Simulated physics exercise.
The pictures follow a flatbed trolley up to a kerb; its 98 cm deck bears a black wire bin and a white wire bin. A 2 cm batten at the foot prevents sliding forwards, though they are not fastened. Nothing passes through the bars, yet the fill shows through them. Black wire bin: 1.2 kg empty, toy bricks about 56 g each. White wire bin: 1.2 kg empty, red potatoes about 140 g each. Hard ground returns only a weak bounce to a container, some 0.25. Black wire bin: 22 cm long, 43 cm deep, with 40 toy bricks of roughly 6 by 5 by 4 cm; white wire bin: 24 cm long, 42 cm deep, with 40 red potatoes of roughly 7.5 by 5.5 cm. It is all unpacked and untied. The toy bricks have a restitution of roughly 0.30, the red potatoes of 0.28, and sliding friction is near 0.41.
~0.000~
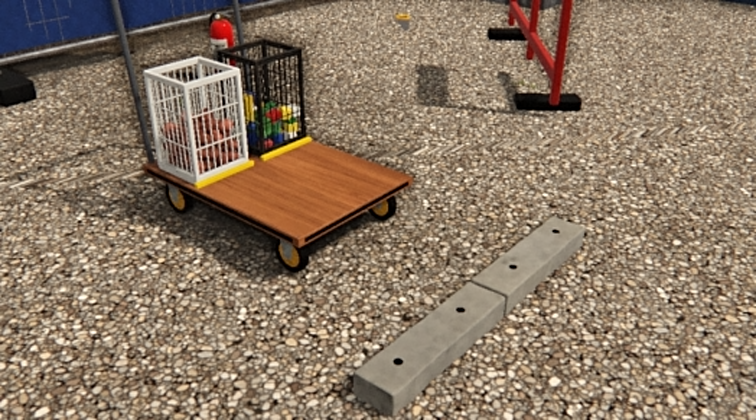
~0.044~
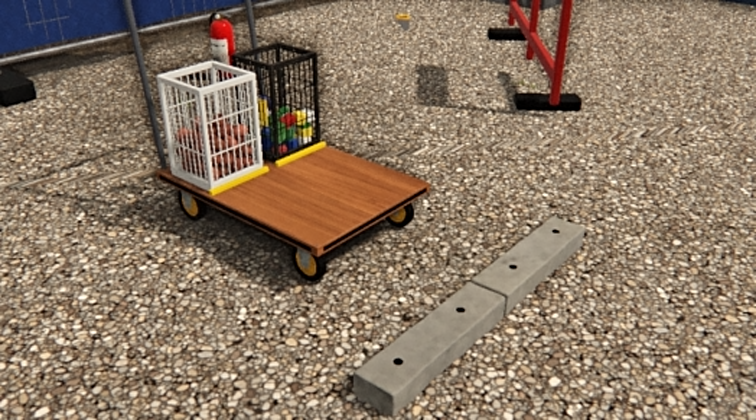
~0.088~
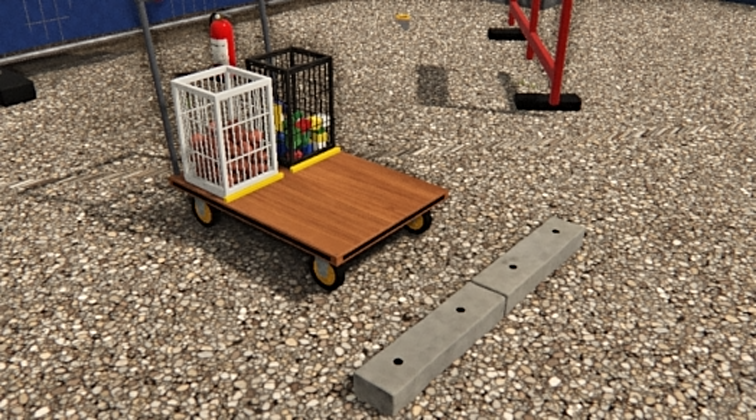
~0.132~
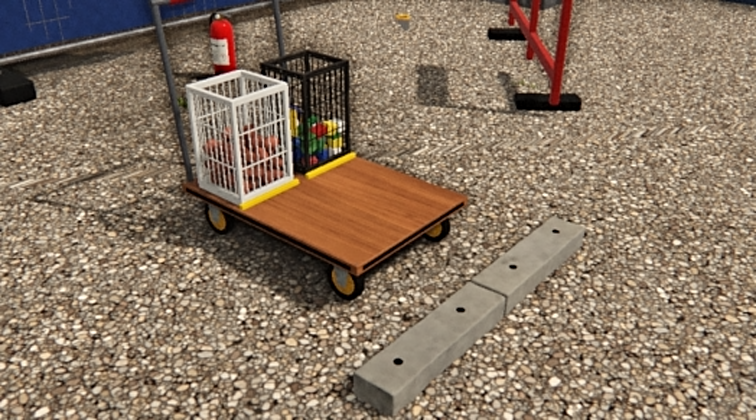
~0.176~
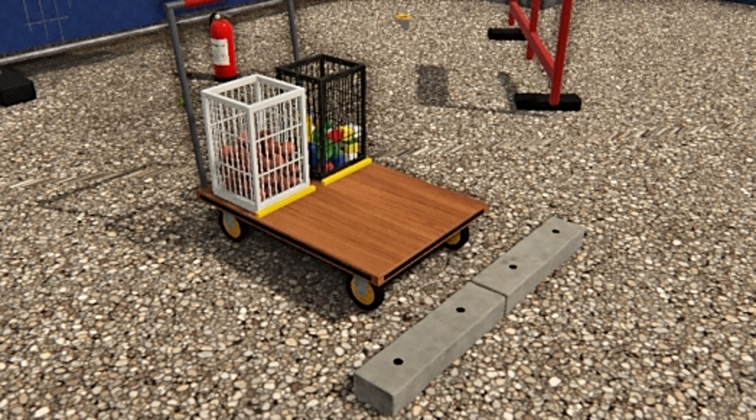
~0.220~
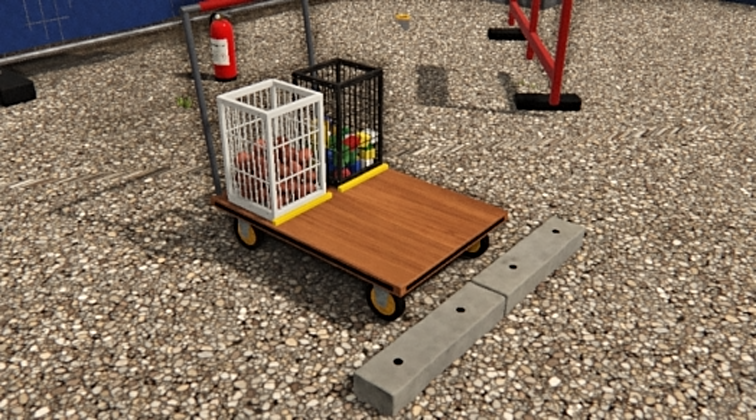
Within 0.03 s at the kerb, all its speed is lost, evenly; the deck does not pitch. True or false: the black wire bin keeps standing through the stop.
False.
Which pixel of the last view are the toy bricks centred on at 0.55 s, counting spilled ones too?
Near (376, 157).
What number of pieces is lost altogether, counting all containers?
Pieces: Around 1.
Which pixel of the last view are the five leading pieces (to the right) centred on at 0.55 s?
Around (402, 169) in pixels.
After 0.25 s, the stop begins.
After 0.37 s, the black wire bin leans 26° with 0 of 40 out and the white wire bin leans 25° with 0 of 40 out.
After 0.55 s, the black wire bin leans 66° with 0 of 40 out and the white wire bin leans 41° with 0 of 40 out.
After 0.85 s, the black wire bin is down with 0 of 40 out and the white wire bin leans 40° with 0 of 40 out.
Final count (at 1.28 s), the black wire bin is down with 1 of 40 out and the white wire bin is upright with 0 of 40 out. Greatest lean of the black wire bin, 93°.
